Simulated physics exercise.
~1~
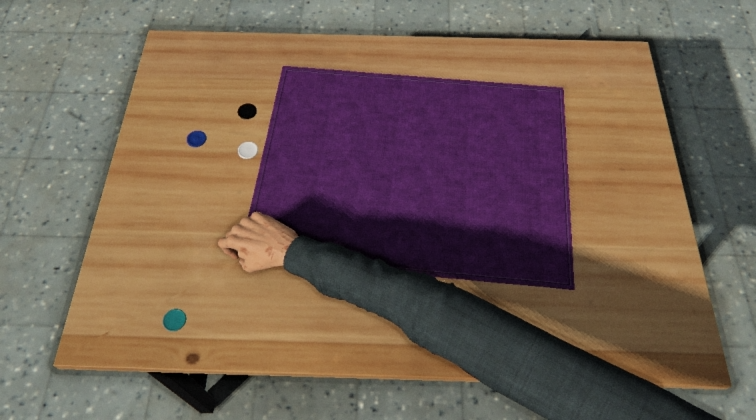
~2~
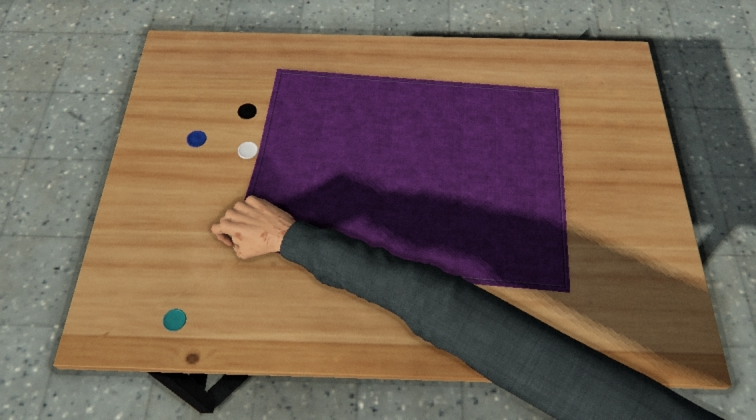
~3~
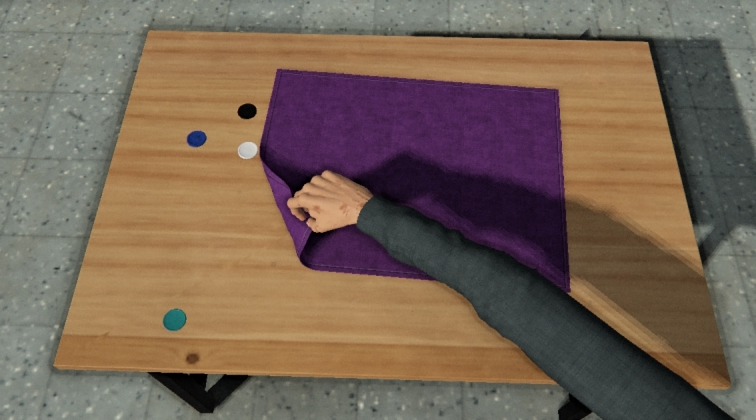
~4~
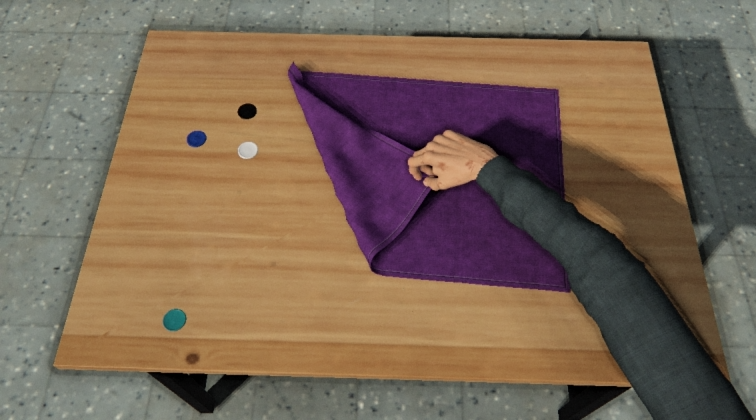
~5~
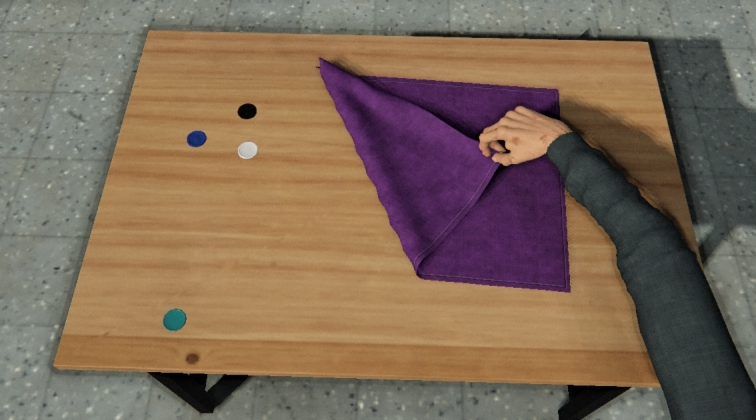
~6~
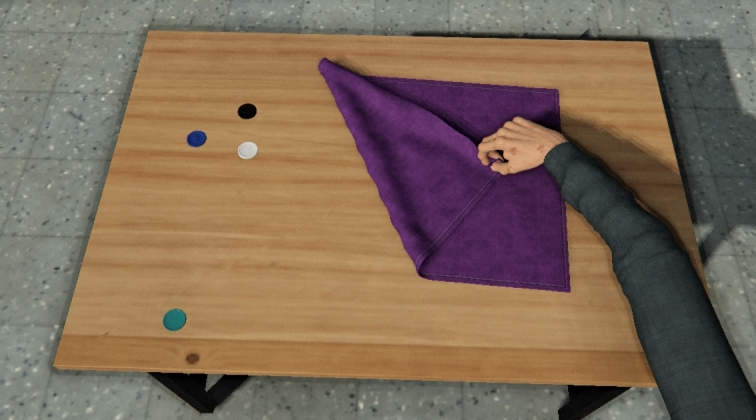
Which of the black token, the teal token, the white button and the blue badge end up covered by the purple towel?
None of them do. The black token, the teal token, the white button and the blue badge all stay uncovered on the table.
